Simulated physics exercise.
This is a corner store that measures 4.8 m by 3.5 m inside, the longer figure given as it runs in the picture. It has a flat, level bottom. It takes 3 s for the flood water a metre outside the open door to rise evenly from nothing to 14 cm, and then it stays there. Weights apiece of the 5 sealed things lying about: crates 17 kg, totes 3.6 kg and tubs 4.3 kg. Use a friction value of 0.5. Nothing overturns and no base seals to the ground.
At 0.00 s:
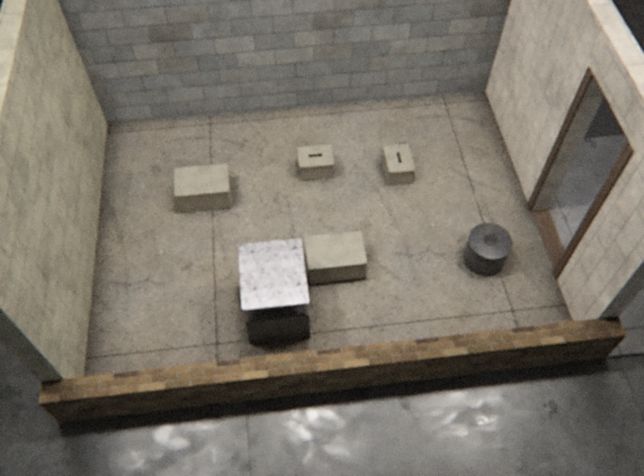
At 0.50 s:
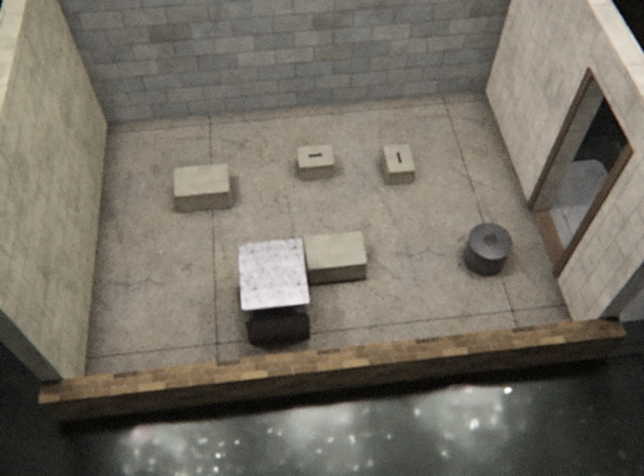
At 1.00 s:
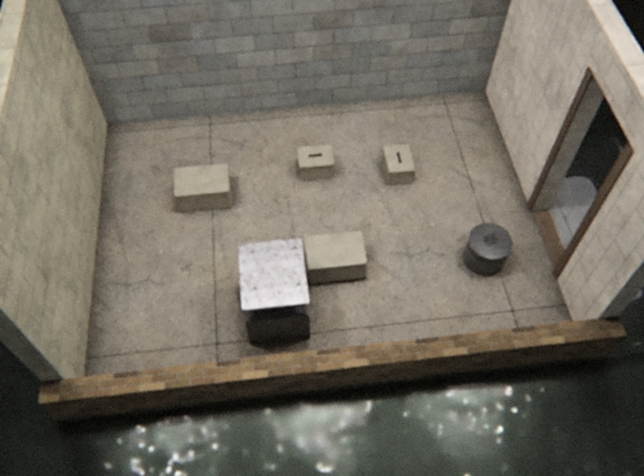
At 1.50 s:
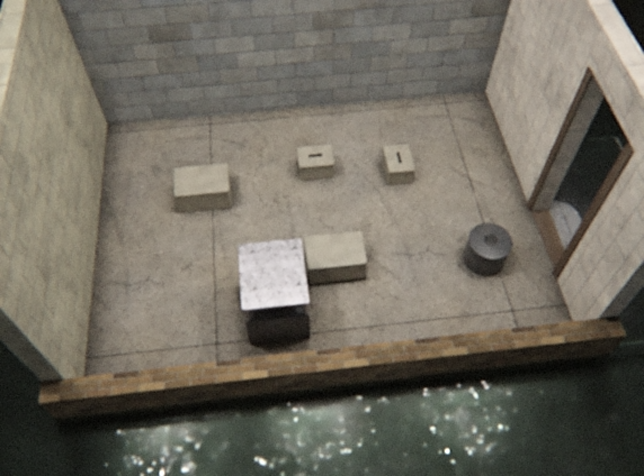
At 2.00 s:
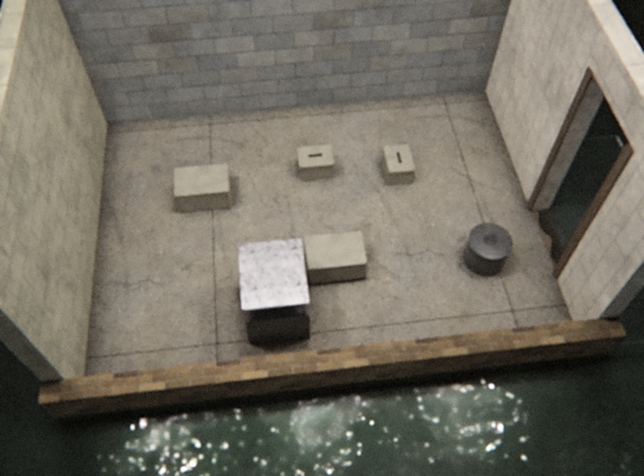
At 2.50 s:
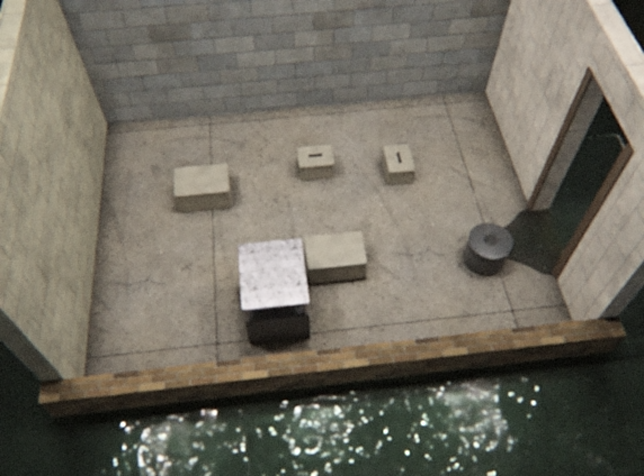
At first, a walled room with pale blocks, a white-topped block and a dark round tub sits dry beside a grey surface. Outside, that surface turns dark green and glitters, and dark water covers the doorway's sill at right, then spreads slightly onto the floor beside the tub; the objects stay still.
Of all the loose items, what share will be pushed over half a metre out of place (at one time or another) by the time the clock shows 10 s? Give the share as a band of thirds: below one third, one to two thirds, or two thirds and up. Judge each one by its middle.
My guess is it lands in the low band.
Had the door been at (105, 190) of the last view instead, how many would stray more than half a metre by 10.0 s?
0.
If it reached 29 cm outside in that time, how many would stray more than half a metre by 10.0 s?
In that case 5 of them.
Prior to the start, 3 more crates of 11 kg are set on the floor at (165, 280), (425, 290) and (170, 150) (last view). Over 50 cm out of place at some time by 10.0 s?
First stays within it, second exceeds it, third stays within it.
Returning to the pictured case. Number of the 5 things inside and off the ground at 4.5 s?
At that time the total is 0.
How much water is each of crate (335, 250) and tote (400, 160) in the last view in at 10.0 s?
About 5 and 3 cm.
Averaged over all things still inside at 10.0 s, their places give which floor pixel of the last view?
Roughly at (310, 219).
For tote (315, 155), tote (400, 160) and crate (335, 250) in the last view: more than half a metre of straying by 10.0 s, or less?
Same order as the question: Smaller, smaller, smaller.
After 3.5 s 0 of 5 are over 50 cm from their spots; 0 afloat.
After 4.5 s 1 of 5 are over 50 cm from their spots; 0 afloat.
After 7.0 s 1 of 5 are over 50 cm from their spots; 1 afloat.
After 10.0 s 1 of 5 are over 50 cm from their spots, and 1 have been at some point; 1 afloat.
